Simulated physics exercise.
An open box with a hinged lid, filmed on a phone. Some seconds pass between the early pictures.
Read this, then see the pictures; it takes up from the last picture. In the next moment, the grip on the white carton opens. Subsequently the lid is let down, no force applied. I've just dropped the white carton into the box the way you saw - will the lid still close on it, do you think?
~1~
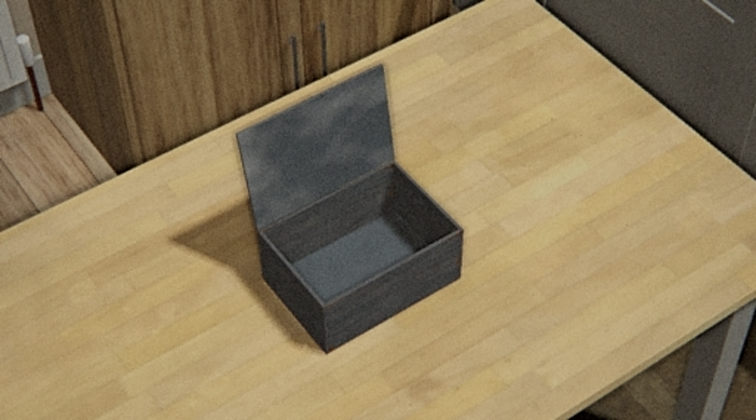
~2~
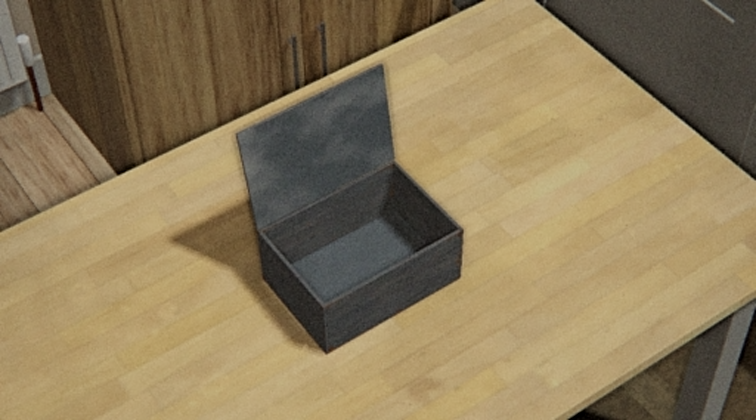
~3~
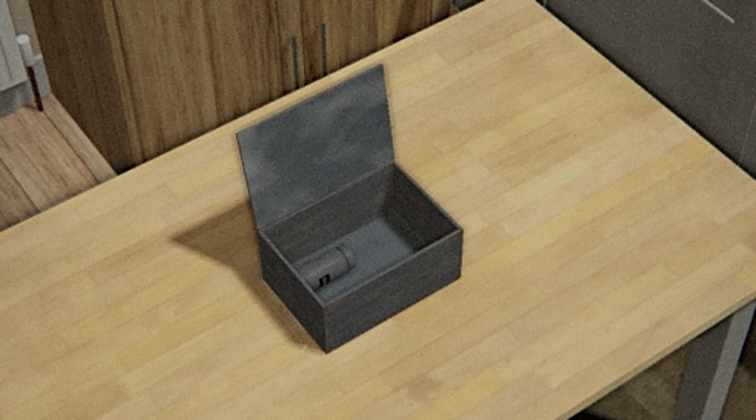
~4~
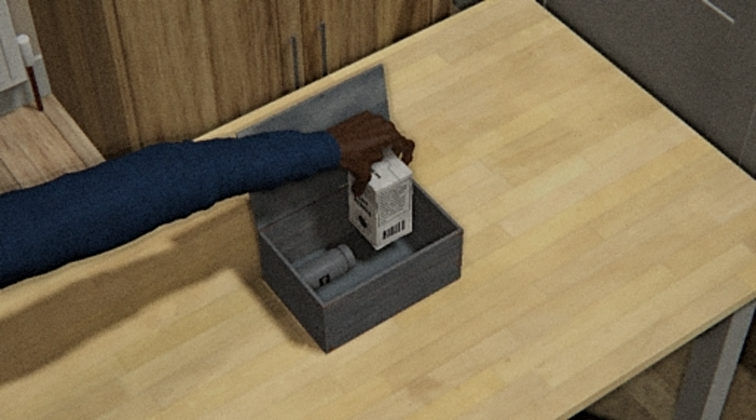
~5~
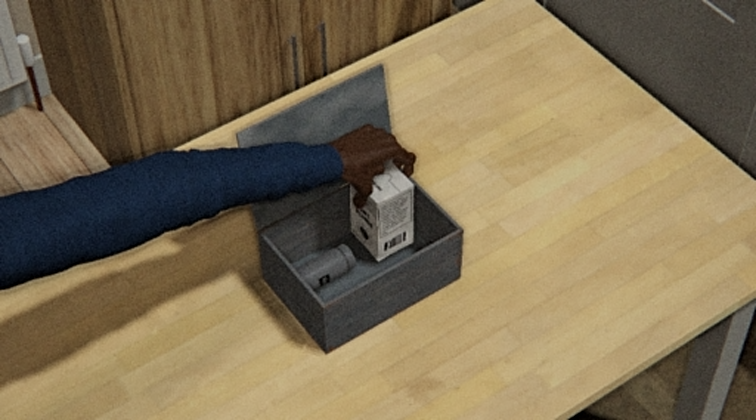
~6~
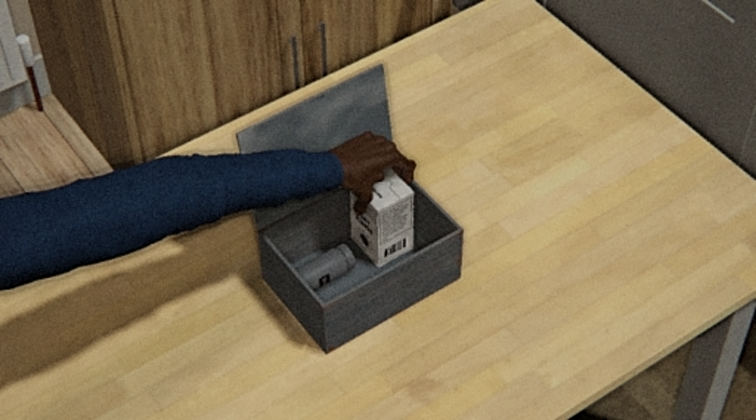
Doesn't close up.
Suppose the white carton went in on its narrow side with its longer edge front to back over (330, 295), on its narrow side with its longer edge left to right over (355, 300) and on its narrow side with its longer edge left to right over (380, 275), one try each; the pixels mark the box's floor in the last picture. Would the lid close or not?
At first it fails to shut, the second time it manages to shut, and the third time it manages to shut.
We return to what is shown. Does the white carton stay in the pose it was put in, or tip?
As it turns out, it keeps its original angle.
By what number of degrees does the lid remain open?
Roughly 40 degrees above the rim.
Then, 1.20 s on from there, lid starting down.
Then, 1.60 s on from there, lid 59° above the rim.
Then, 2.50 s on from there, lid 45° above the rim.
In the end, lid 41° above the rim; both unmoved. At the end, from the last picture's camera, white carton near (387, 221).
